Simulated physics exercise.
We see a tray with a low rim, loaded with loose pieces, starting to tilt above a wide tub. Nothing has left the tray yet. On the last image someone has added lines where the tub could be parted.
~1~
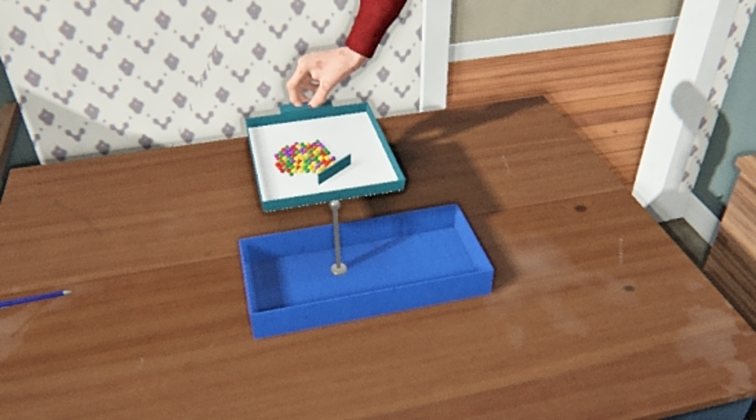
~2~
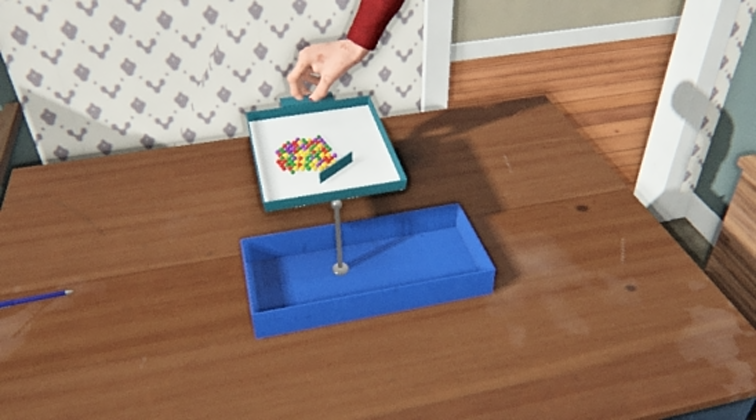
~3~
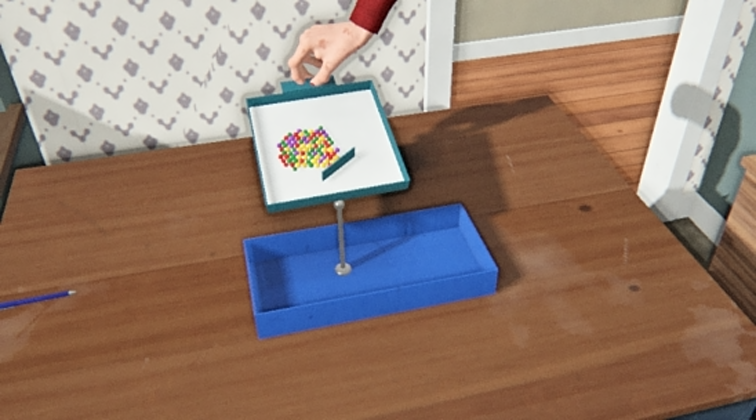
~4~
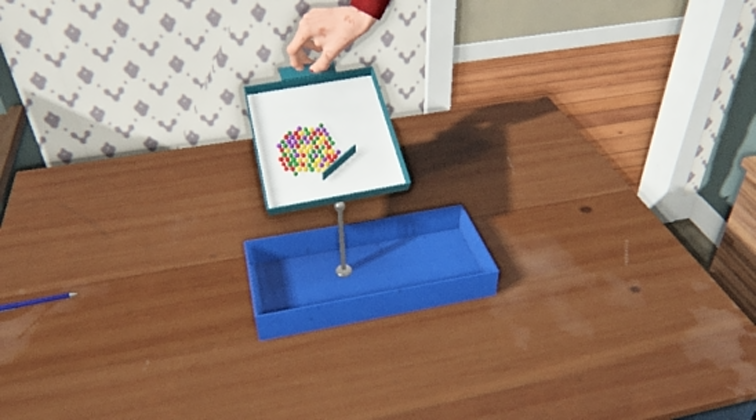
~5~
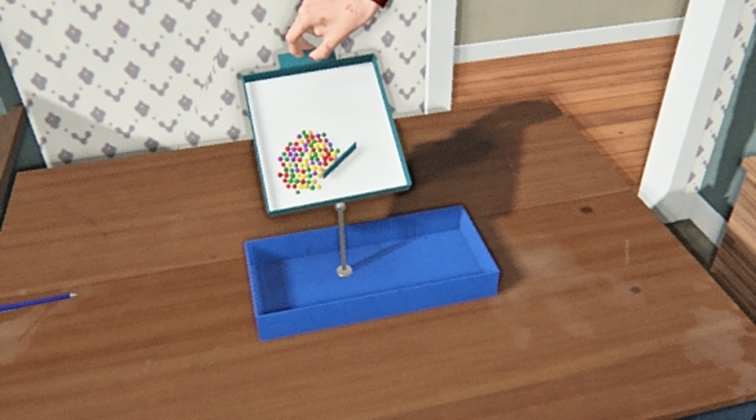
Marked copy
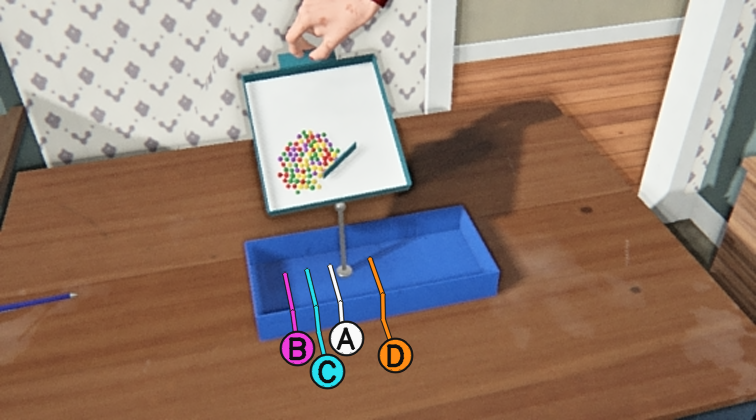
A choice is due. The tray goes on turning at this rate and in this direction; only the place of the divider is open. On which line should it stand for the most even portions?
The best line is C.
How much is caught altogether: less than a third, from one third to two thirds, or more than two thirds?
About that: More than two thirds.
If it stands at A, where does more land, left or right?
Left.
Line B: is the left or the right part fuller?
The right side.
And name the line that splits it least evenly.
That is line D.
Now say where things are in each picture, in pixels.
Corners of the pouring end at (263, 201) and (403, 179), level; middle of the load at (303, 159), round plastic beads, in the first frame.
Corners of the pouring end at (265, 201) and (405, 179), barely tipped; fin from (319, 173) to (352, 151), in the second frame.
Corners of the pouring end at (268, 204) and (408, 179), a little tipped; front corners of the tub at (255, 315) and (497, 270), in the third frame.
Corners of the pouring end at (268, 208) and (409, 182), clearly tipped; far corners at (245, 87) and (371, 67), in the fourth frame.
Corners of the pouring end at (269, 211) and (410, 183), clearly tipped; the left corner sinks a little lower, in the fifth frame.
On the marked copy, line A crosses the front rim at (340, 301); line B crosses the front rim at (292, 310); line C crosses the front rim at (315, 306); line D crosses the front rim at (382, 293).
For line A, of what is caught, most on the left of the divider, about a quarter on the right.
For line B, of what is caught, about a quarter on the left of the divider, most on the right.
For line C, of what is caught, about two thirds on the left of the divider, about a third on the right.
For line D, of what is caught, all on the left of the divider, none on the right.
